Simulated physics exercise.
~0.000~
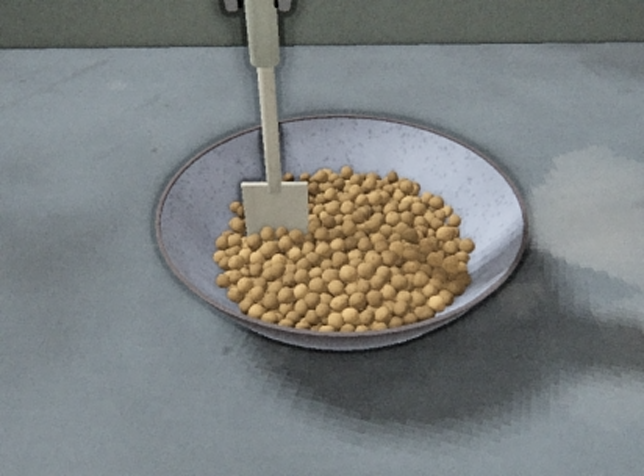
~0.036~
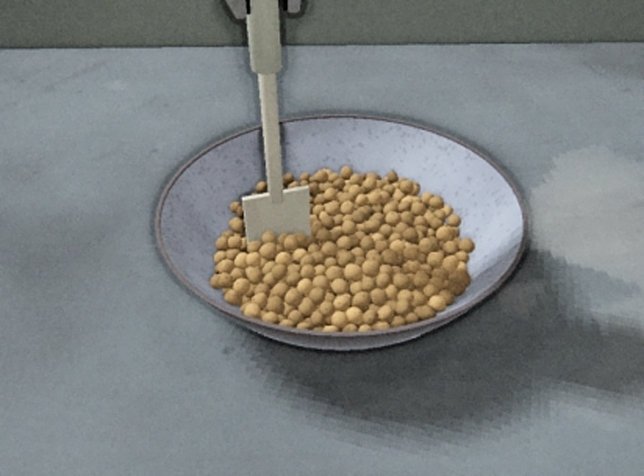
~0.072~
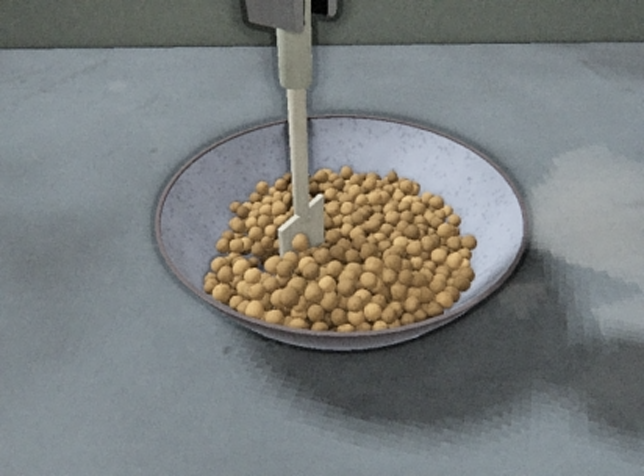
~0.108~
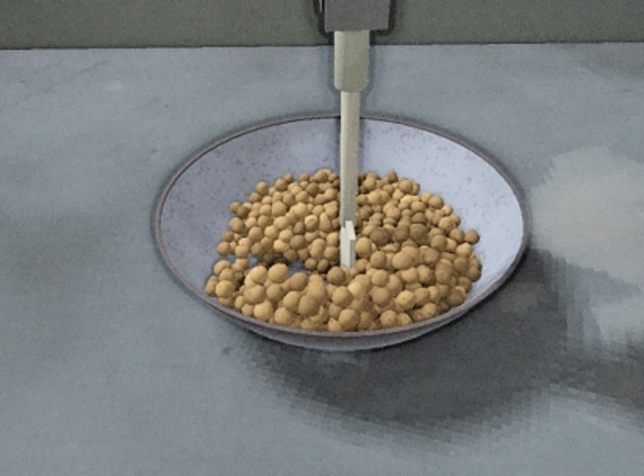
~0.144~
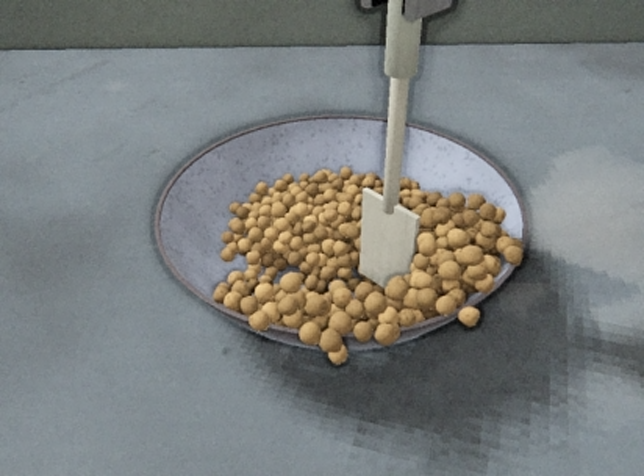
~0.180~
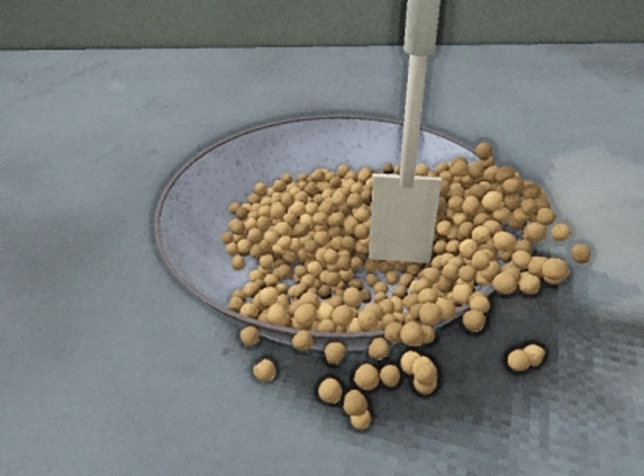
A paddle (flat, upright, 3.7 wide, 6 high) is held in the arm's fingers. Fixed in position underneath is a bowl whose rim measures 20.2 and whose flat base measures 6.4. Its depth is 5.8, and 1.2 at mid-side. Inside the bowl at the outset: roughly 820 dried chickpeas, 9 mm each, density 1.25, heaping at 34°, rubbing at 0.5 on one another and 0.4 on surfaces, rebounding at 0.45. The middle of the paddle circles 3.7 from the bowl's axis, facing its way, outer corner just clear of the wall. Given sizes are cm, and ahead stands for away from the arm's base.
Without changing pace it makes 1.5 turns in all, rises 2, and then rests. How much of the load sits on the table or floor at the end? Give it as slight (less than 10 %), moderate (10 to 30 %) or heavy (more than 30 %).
It is moderate.
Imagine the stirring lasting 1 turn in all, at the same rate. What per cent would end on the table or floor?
I'd expect around 15 per cent.
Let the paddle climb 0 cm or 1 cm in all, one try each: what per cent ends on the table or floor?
I'd say some 25 per cent, and some 25 per cent.
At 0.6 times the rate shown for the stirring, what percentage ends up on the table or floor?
Estimated share: Near 5 per cent.
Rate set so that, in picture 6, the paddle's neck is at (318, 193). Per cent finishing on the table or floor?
Something like 0 percent, roughly.
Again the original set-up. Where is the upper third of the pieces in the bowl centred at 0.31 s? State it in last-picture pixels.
The upper third is centred close to (299, 162).
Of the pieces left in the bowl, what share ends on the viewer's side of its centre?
Around 50 percent of it.
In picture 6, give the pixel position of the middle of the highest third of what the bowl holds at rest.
It is centred around (323, 249).
After 0.31 s, 311° round, highest piece 9 above the table; 694 in the bowl, 71 on the table or floor, 53 in flight or on the tool.
After 0.44 s, 89° round, highest piece 9 above the table; 645 in the bowl, 149 on the table or floor, 24 in flight or on the tool.
After 0.70 s, 180° round, highest piece 6 above the table; 634 in the bowl, 184 on the table or floor.
After 1.40 s, 180° round, highest piece 6 above the table; 634 in the bowl, 184 on the table or floor.
In the end, 634 in the bowl, 184 on the table or floor. That is 22 % on the table or floor.
